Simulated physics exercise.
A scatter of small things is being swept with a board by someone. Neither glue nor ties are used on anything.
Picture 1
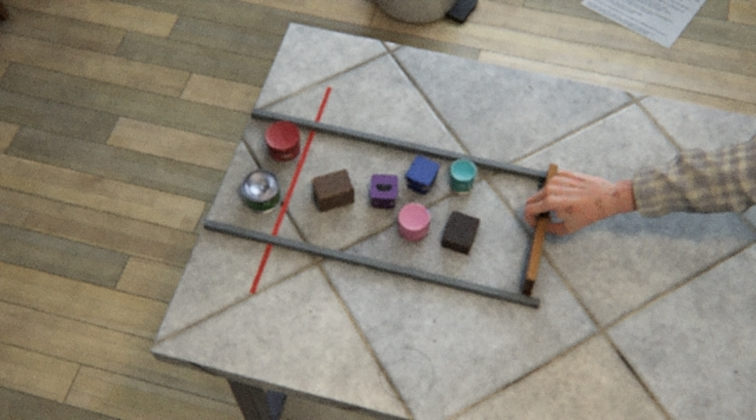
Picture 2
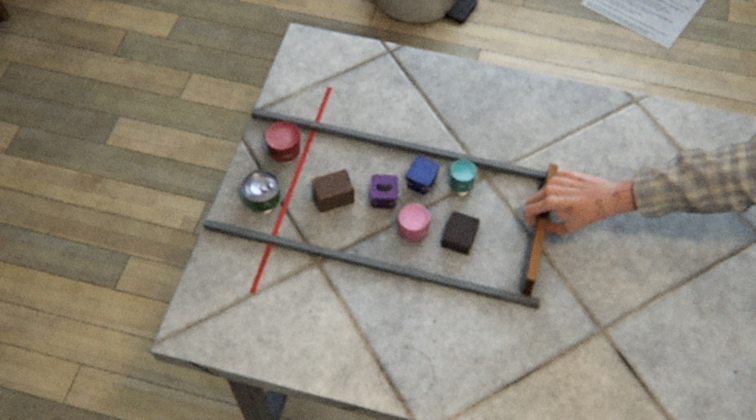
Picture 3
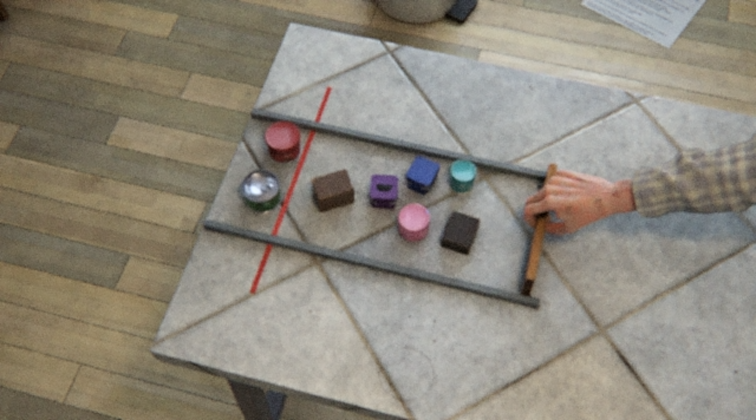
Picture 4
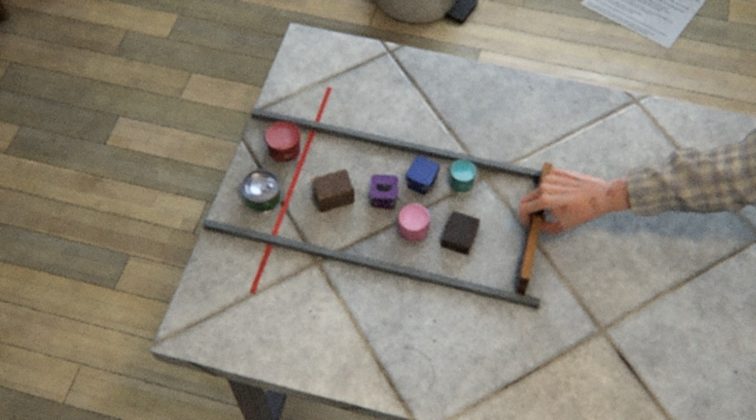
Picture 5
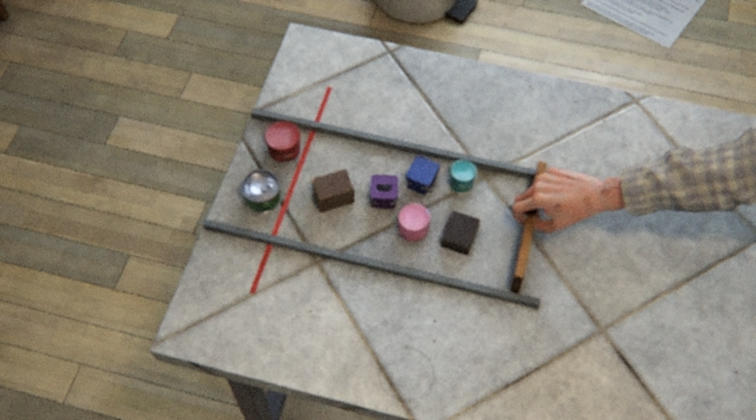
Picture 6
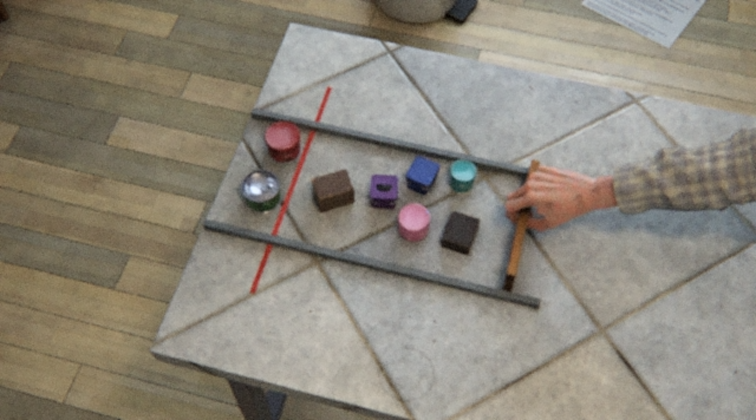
A pale tiled table stands on a wooden plank floor, seen from above at an angle by a still camera. Between two dark rails lie a red tin and a shiny green pot left of a red line, with brown, purple, blue, turquoise, pink and black items to the right. A hand in a checked sleeve holds a wooden board still, then slides it slightly left, touching nothing else.
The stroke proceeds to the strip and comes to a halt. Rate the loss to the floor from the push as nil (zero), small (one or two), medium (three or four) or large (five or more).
The loss is small.
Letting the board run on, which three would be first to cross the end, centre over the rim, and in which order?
It's the green pot, followed by the red tin, with the brown block after.
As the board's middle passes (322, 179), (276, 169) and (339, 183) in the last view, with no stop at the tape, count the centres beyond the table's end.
Counts: 0, 3, 0.
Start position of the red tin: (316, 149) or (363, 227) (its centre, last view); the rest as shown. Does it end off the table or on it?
First spot, it is safe; second spot, it is safe.
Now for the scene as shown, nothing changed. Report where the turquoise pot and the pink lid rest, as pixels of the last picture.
Around (297, 131) and around (242, 193).
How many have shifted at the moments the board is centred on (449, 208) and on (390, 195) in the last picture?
First 4, after that 6.
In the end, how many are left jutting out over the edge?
2.
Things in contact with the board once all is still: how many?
It is in contact with 2.
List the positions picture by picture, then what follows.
The first picture shows green pot (262, 191); red tin (284, 143); brown block (333, 190); board (540, 229); tape (294, 183).
The second picture shows red tin (284, 143); board (540, 229).
The third picture shows brown block (333, 191); pink lid (414, 223).
The fourth picture shows green pot (262, 191); turquoise pot (463, 177).
The fifth picture shows red tin (284, 143); purple case (384, 192).
The sixth picture shows green pot (262, 191); red tin (284, 143); brown block (333, 191); board (521, 224); tape (294, 183).
A little later, none off yet; green pot at rest near (262, 191); red tin at rest near (284, 143); brown block at rest near (333, 191).
When it is over, the number that fall off is one or two; down, green pot.
